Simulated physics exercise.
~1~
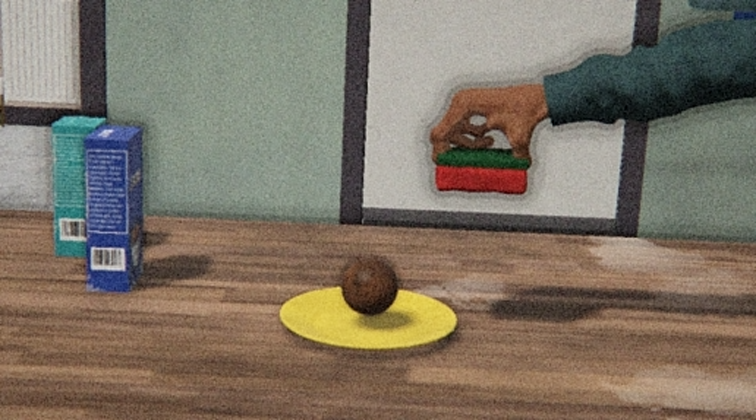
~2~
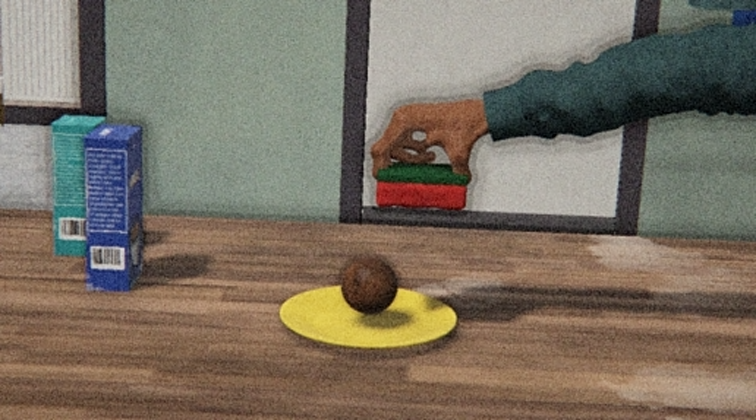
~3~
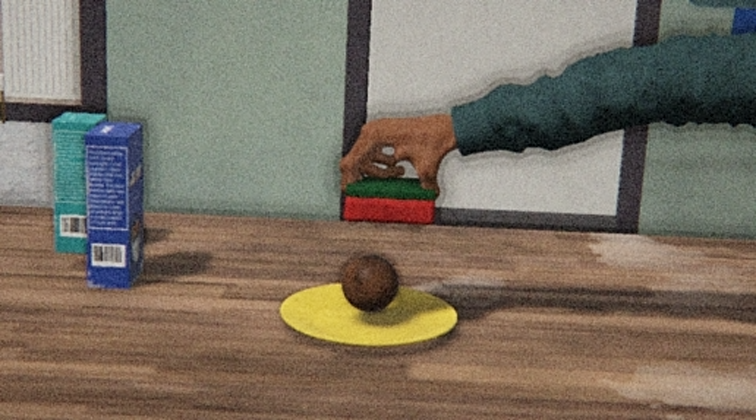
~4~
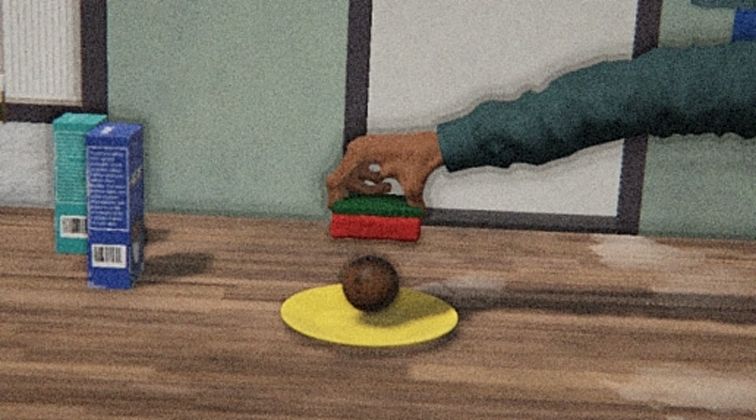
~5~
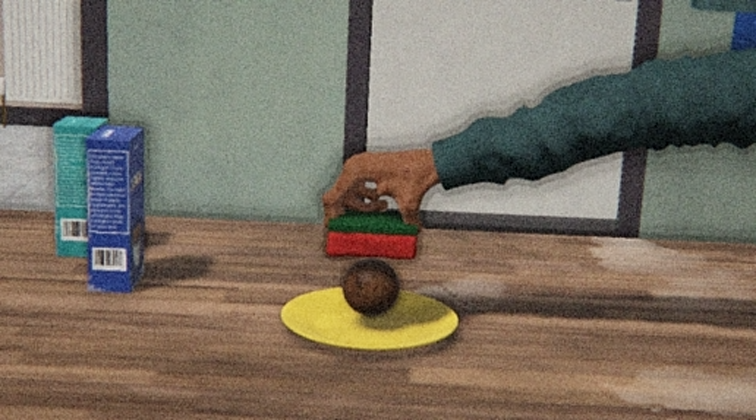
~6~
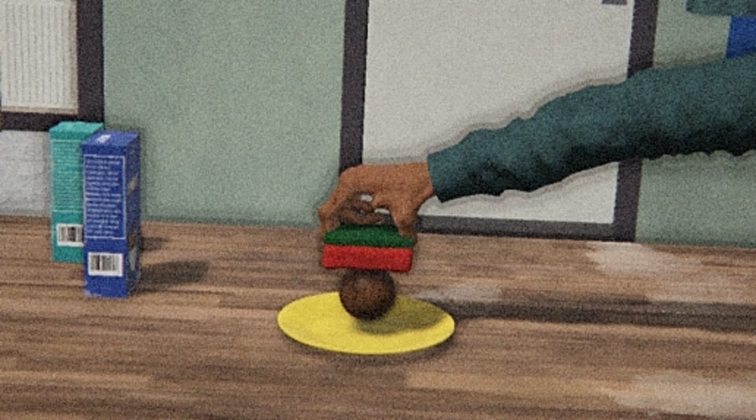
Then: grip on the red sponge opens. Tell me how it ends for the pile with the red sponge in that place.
It ends with the pile in a collapse.
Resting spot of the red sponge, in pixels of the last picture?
Roughly at pixel (198, 311).
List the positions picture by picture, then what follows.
On its way; red sponge (481, 170); brown ball (370, 287), in the first picture.
On its way; red sponge (422, 185); yellow plate (368, 321), in the second picture.
On its way; red sponge (390, 200); brown ball (370, 283), in the third picture.
On its way; red sponge (376, 217); yellow plate (369, 319), in the fourth picture.
On its way; red sponge (373, 235); brown ball (371, 287), in the fifth picture.
In place under the hand; red sponge (369, 247); yellow plate (366, 327), in the sixth picture.
Then, 1.00 s past the last view, red sponge rocked 48° from its first pose near (324, 268).
Then, 1.20 s past the last view, red sponge now fallen.
Then, 1.40 s past the last view, things are still on the move.
Finally, fallen, red sponge; the other 4 still in place. Final places as the last picture's camera would see them, red sponge near (198, 311). The pile loses its balance.
